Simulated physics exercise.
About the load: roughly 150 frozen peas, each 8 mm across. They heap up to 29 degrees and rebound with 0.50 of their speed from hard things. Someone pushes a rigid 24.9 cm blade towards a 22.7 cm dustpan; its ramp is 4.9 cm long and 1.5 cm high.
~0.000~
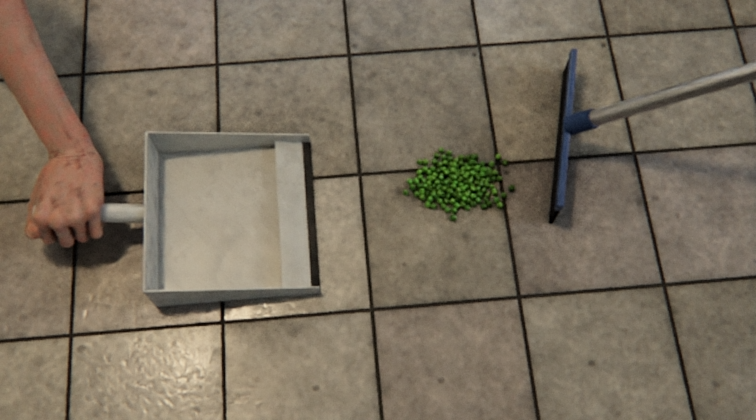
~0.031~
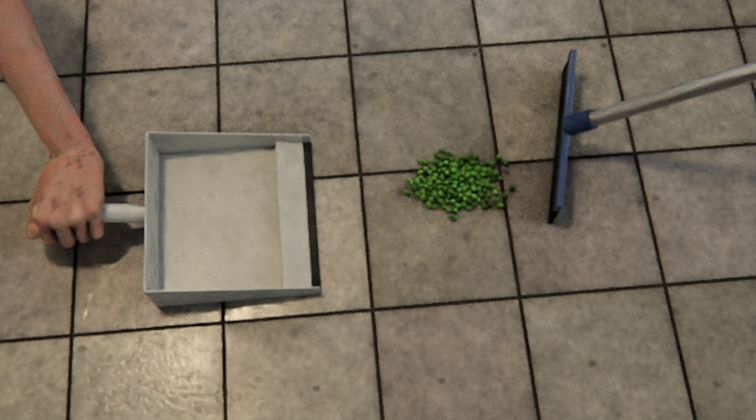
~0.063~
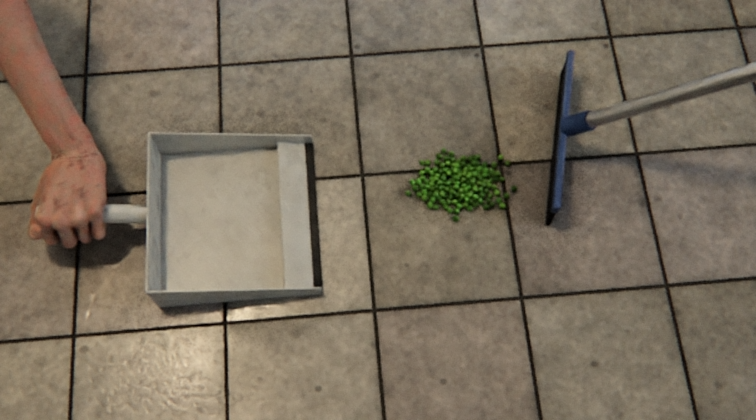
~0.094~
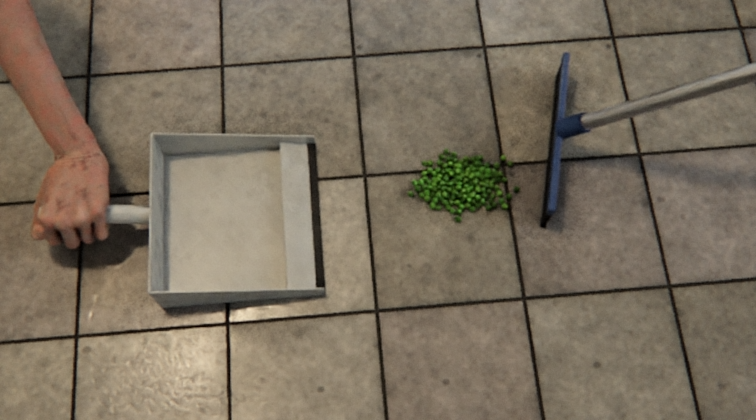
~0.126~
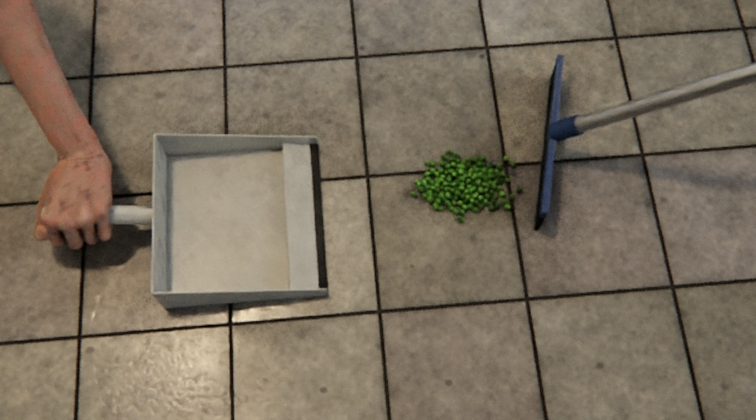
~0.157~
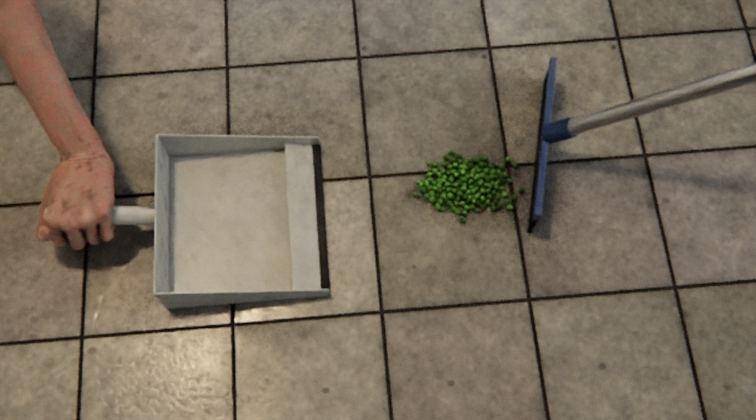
Blue squeegee blade moving slightly left toward a still pile of green peas while a hand holds a dustpan on grey tiles.
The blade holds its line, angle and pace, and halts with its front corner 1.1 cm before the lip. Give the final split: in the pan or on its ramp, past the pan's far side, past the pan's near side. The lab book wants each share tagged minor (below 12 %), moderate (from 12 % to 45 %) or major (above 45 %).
Pan: A scattering lands there; far side: A modest portion lands there; near side: A scattering lands there.
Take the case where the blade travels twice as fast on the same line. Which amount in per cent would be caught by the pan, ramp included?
I'd guess it lands at about 20 per cent.
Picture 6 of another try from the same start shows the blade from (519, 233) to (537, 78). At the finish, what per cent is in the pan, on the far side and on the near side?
Final per cent - pan 5, far 20, near 0.
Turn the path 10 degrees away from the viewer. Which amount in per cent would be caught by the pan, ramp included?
That would give about 15 percent.
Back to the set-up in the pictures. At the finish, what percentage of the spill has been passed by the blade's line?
Estimate: Near 0 %.
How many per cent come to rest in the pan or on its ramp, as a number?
Estimate: Near 5 %.
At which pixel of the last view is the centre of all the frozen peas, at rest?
(331, 185).
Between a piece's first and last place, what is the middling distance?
Somewhere around 20 centimetres.
Then, at 0.47 s, middle of the blade 18 cm from the lip; 0 % over the lip, far side 5 %, near side 0 %.
After 0.67 s, middle of the blade 10 cm from the lip; 0 % over the lip, far side 10 %, near side 0 %.
After 1.00 s, middle of the blade 4 cm from the lip; 5 % over the lip, far side 20 %, near side 0 %.
At rest (1.4 s), pan 5 %, far side 20 %, near side 0 %, in front of the lip or behind the blade 75 %.
